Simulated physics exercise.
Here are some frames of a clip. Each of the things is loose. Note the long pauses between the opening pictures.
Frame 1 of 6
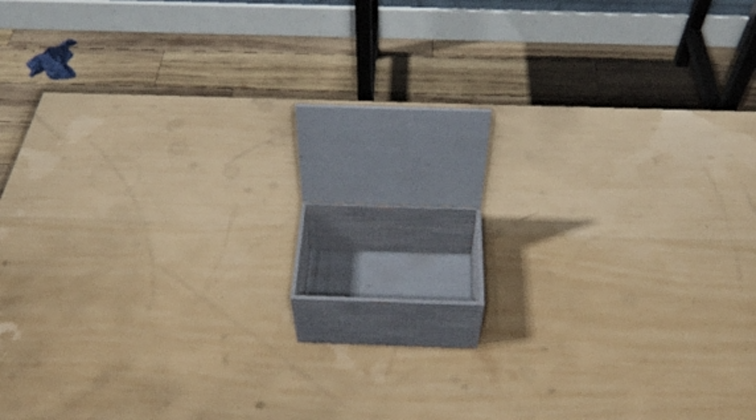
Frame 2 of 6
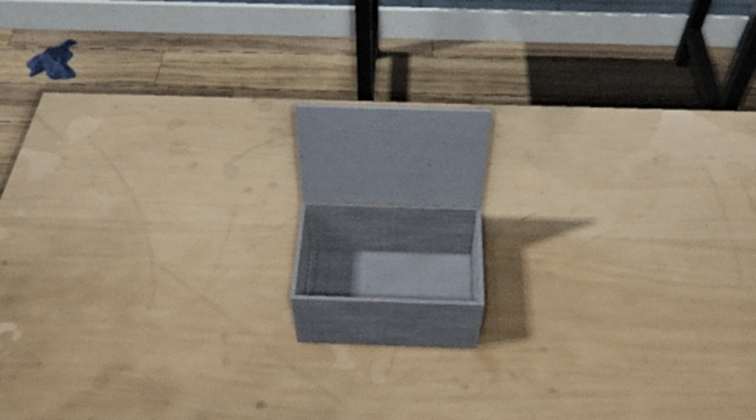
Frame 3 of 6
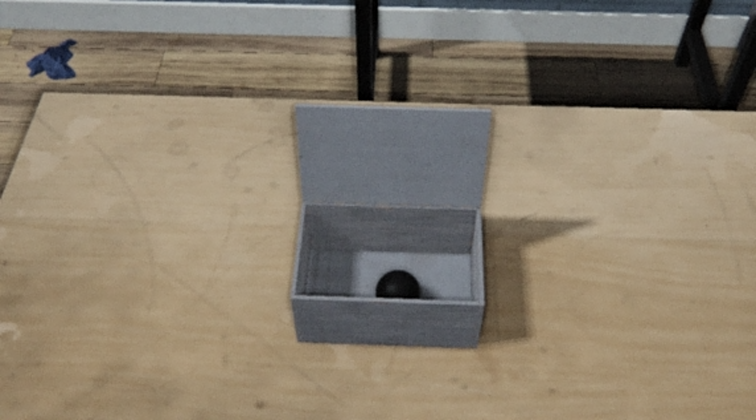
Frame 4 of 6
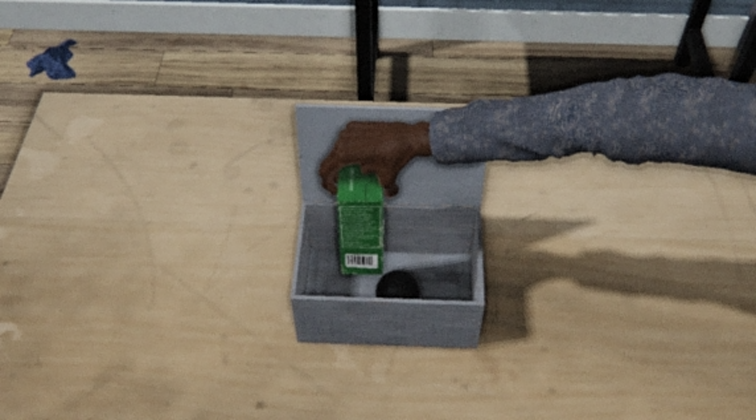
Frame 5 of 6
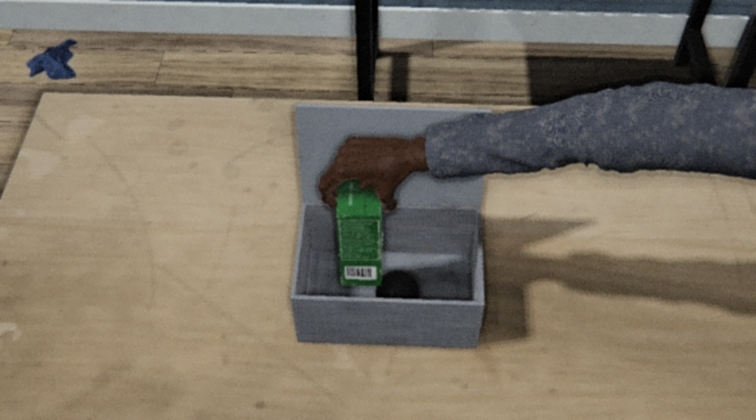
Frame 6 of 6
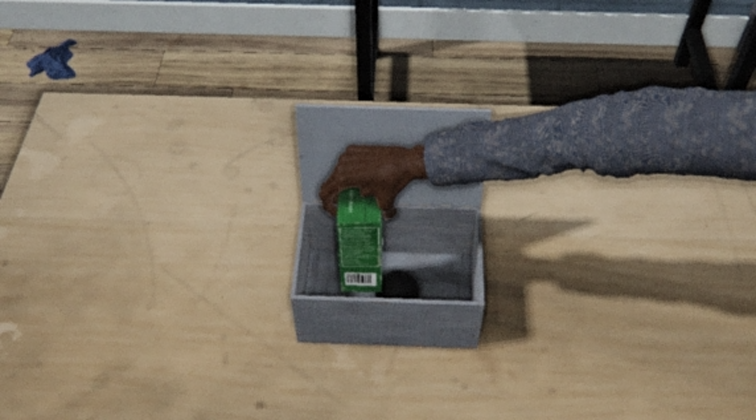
On a wooden table, an open gray box sat empty, then had a dark ball inside, before a hand from the right held a green carton over it and lowered it in beside the ball.
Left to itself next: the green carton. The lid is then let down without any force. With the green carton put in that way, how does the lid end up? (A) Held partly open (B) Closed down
(A) Held partly open.
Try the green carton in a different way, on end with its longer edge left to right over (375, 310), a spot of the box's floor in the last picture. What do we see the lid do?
With this placement the lid lies closed.
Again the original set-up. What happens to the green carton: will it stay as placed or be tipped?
Well, it stays just as set.
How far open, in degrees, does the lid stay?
Around 45 degrees.
Then, 0.50 s later than the last frame, green carton tilted by 6° near (335, 263); black ball moved about its own width.
Then, 1.40 s later than the last frame, lid 72° above the rim; green carton moved about its own width near (340, 262); black ball moved about its own width.
When it is over, lid 44° above the rim; moved from the start, green carton and black ball. End places, in pixels of the last picture, green carton near (340, 266).
